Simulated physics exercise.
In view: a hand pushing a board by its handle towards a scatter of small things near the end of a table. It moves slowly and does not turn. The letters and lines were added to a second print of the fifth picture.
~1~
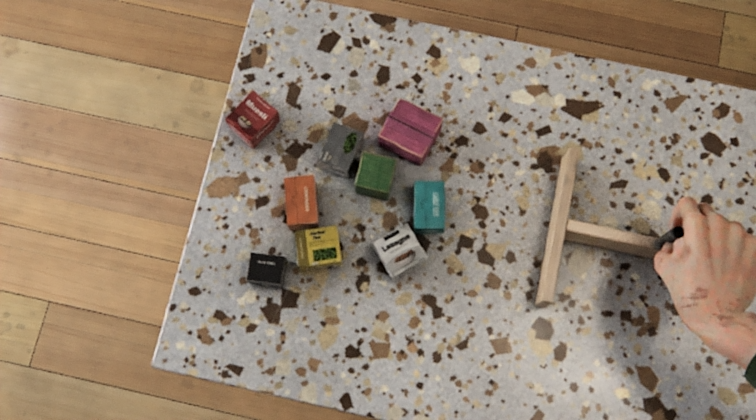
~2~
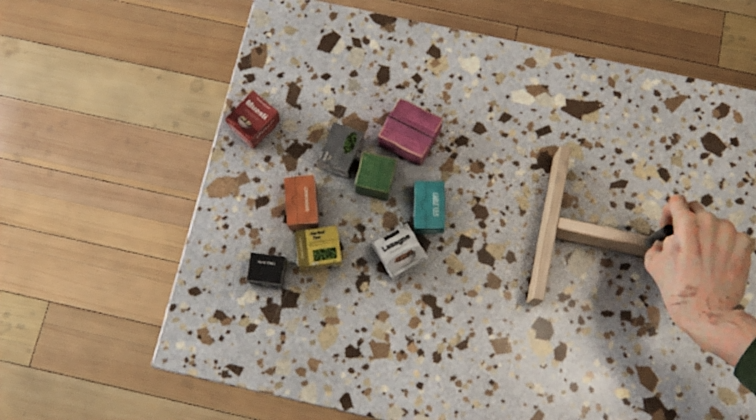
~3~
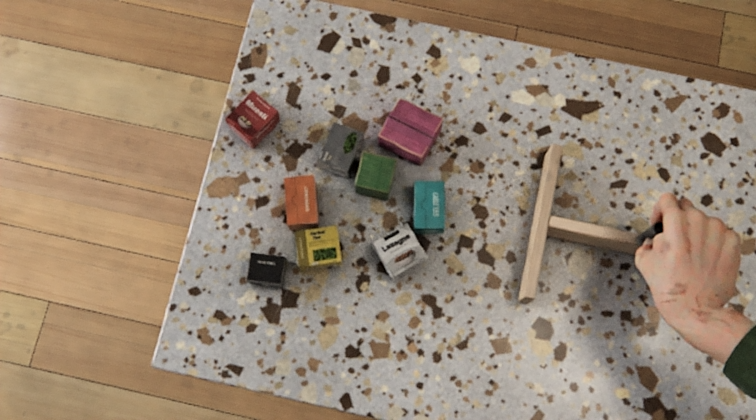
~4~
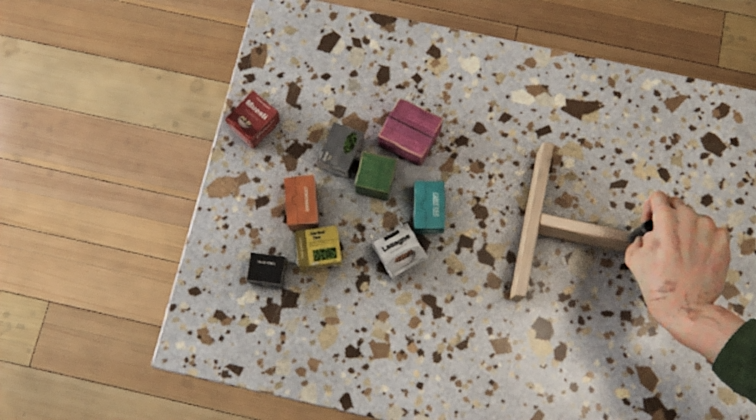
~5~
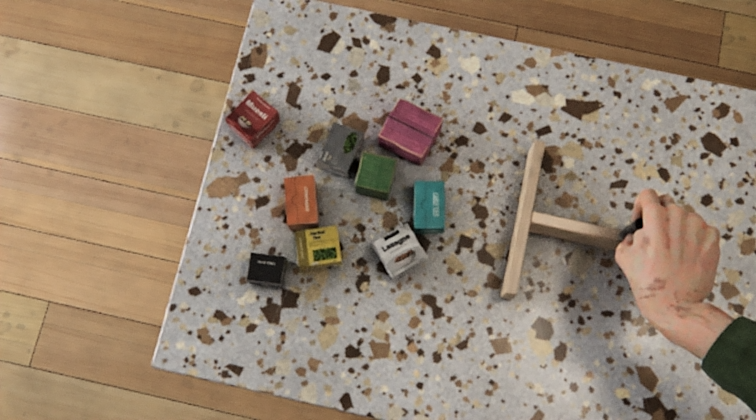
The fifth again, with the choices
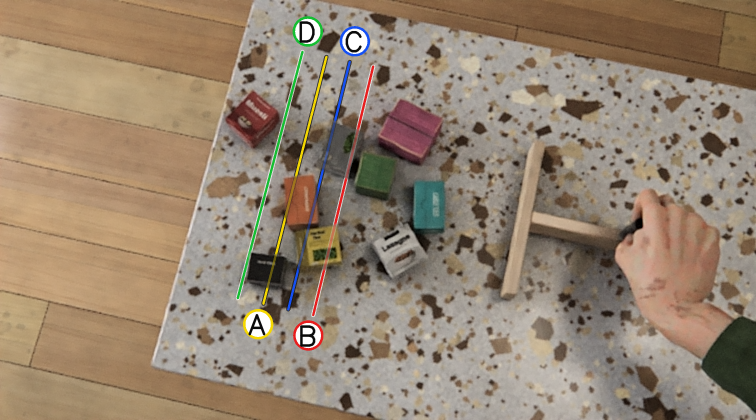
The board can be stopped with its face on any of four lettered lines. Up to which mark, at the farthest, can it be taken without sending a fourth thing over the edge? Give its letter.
The farthest such stop is D.
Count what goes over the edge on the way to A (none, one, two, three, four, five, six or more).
In all, one.
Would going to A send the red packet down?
Yes.
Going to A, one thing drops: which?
The red packet.
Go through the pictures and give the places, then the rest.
Black packet (267, 271); yellow packet (319, 248); board (562, 223), in the first frame.
Board (553, 221); grey packet (341, 150), in the second frame.
Board (543, 219); turquoise box (429, 208), in the third frame.
Board (535, 217); green block (376, 176), in the fourth frame.
Board (526, 216); black packet (267, 271); yellow packet (319, 248); white packet (400, 253), in the fifth frame.
On the marked copy, A at (296, 176); B at (344, 187); C at (320, 181); D at (271, 171).
Following D. Soon after the start, board (434, 196); white packet (387, 249); turquoise box (410, 201).
Later, board (342, 176); red packet (238, 113); grey packet (275, 121).
In the end, board (272, 161); red packet over the edge; grey packet over the edge; two fallen.
As for the rest, A is within the limit but short; B is within the limit but short; C is within the limit but short.
